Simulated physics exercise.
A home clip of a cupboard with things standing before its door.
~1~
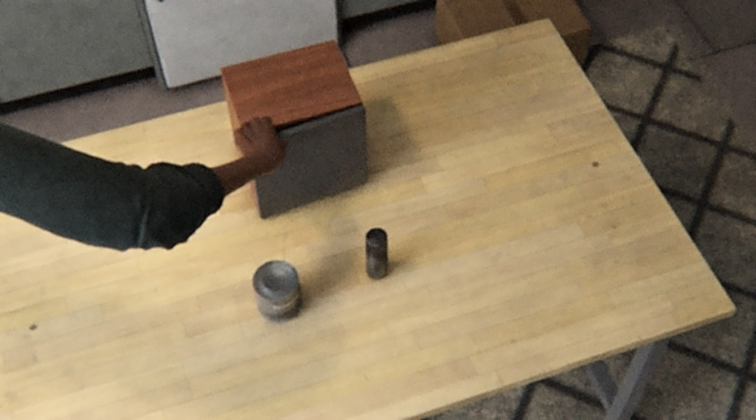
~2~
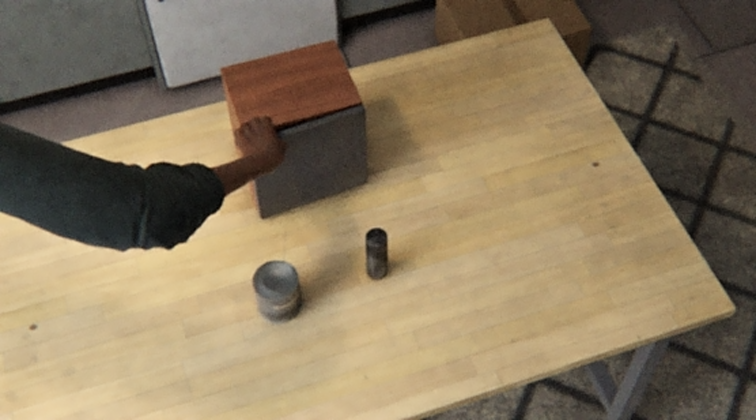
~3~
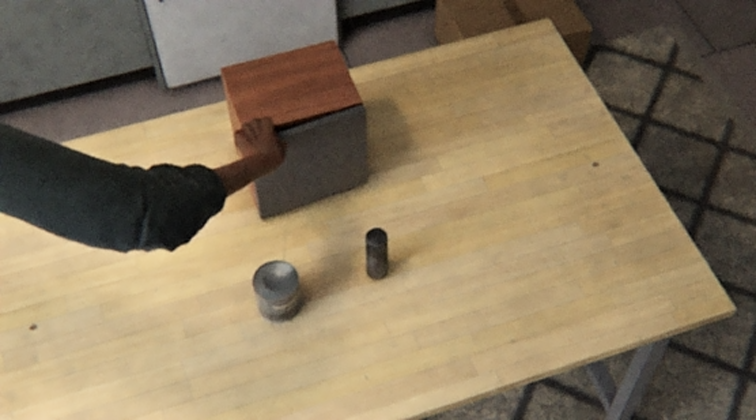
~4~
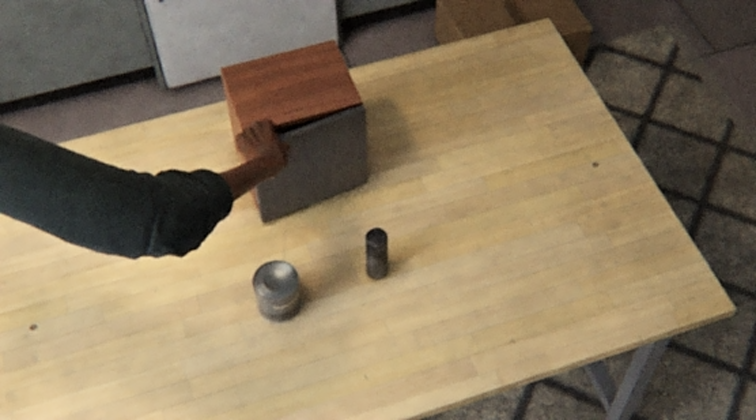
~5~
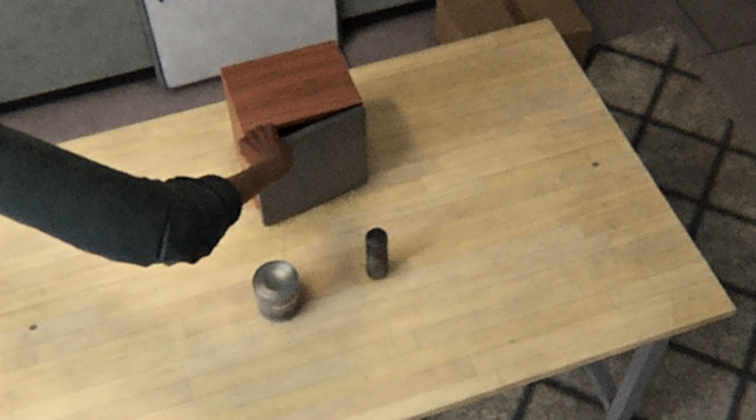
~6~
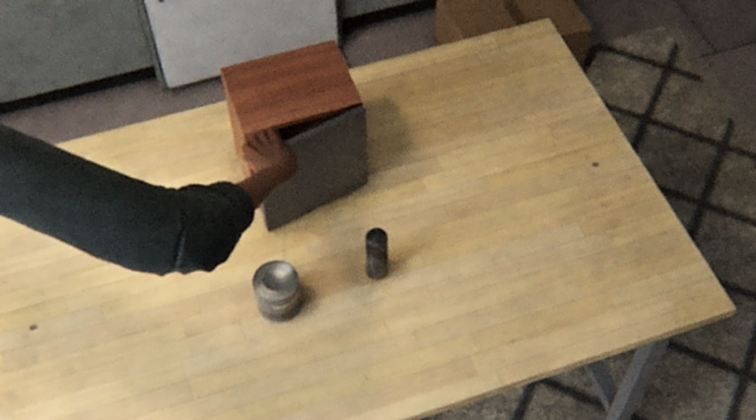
On a pale wooden table, a hand gripped the edge of a small cupboard's grey door and slowly pulled it slightly open, while a grey pot and a black candle stood still in front.
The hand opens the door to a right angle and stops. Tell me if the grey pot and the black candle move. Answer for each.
The grey pot escapes contact, the black candle gets knocked.
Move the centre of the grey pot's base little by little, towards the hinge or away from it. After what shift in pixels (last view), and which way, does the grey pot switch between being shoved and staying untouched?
About 28 pixels up.
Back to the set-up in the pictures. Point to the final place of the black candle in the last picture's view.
Its middle is close to (414, 249).
Then, 1.90 s on from there, door 76° open; grey pot at rest near (278, 292); black candle displaced a little near (387, 254).
In the end, the grey pot stays untouched, near (278, 292); the black candle gets shoved, near (414, 249).
